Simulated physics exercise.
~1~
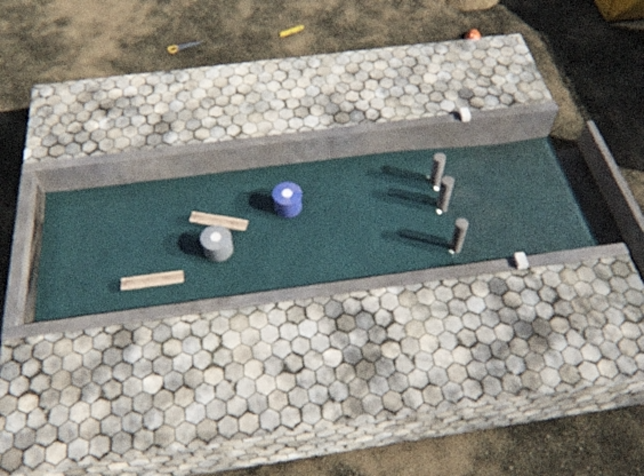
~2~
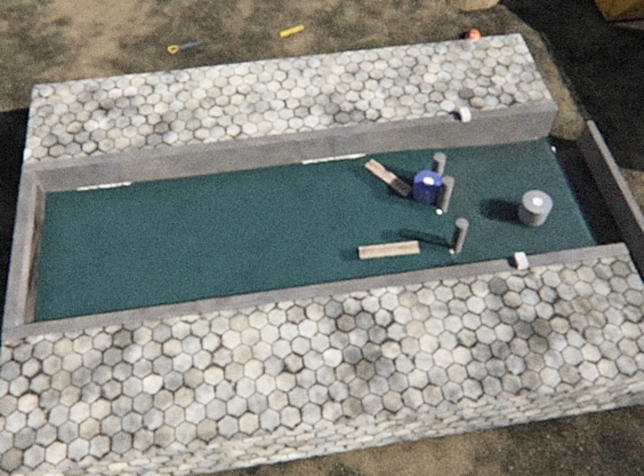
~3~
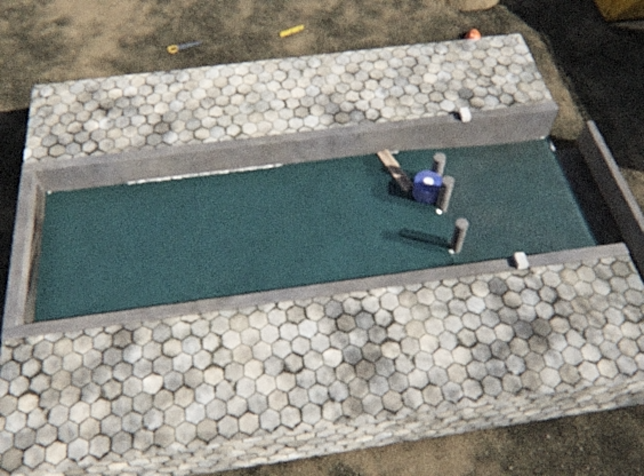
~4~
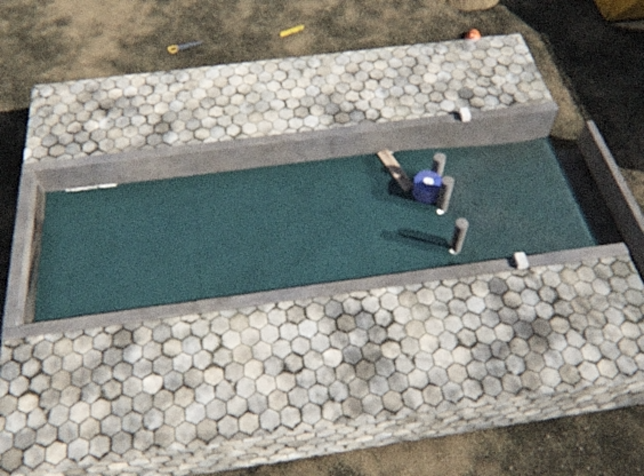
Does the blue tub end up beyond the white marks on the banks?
No, the blue tub falls short of the white marks. It is still floating by the upright posts at the end, with one board next to it.
